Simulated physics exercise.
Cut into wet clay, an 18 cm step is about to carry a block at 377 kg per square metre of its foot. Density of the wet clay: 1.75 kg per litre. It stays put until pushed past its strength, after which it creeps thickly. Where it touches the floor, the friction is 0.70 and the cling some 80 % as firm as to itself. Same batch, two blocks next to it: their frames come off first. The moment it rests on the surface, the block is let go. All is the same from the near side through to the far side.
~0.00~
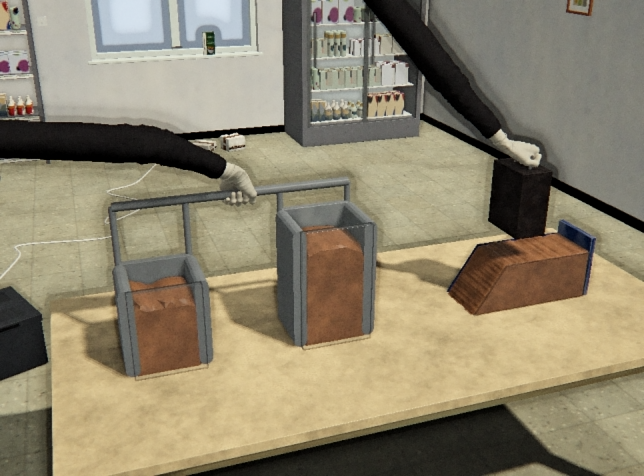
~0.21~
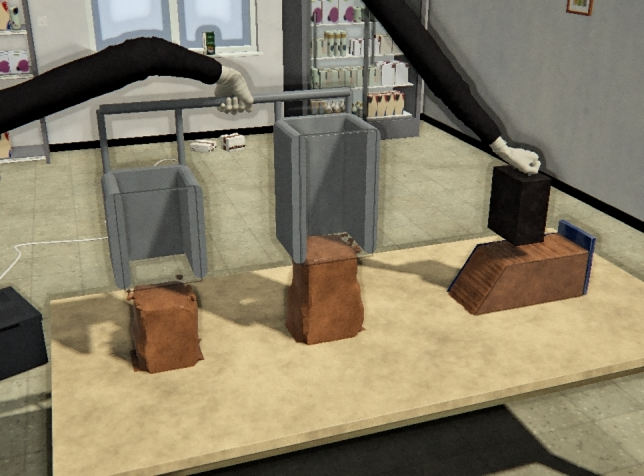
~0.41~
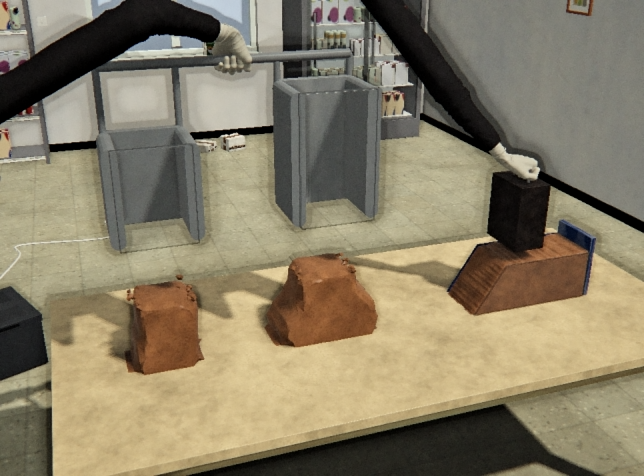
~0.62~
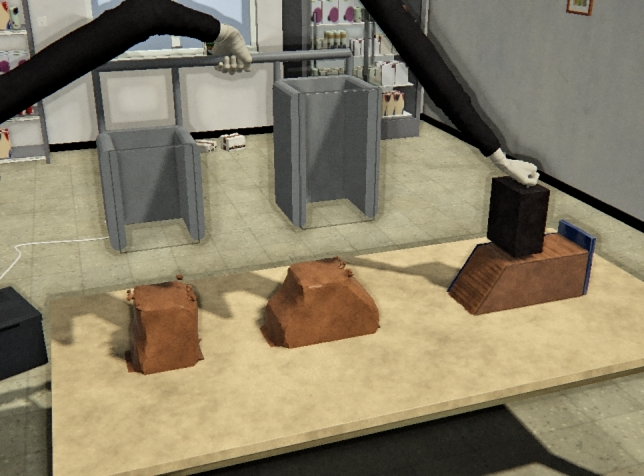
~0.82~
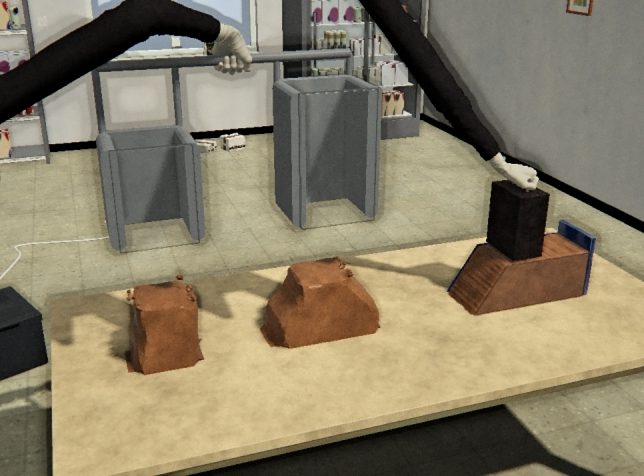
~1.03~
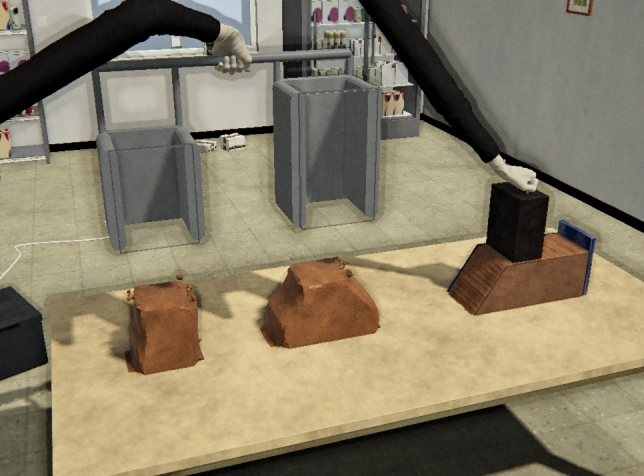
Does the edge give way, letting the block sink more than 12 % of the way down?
Yes.
After 1.19 s, the block is down by 7 % of the bank's height and leans 2 degrees.
After 1.37 s, the block is down by 20 % of the bank's height and leans 9 degrees.
After 1.56 s, the block is down by 41 % of the bank's height and leans 24 degrees.
After 1.75 s, the block is down by 60 % of the bank's height and leans 41 degrees.
After 1.95 s, at the end, the block is down by 63 % of the bank's height and leans 41 degrees.
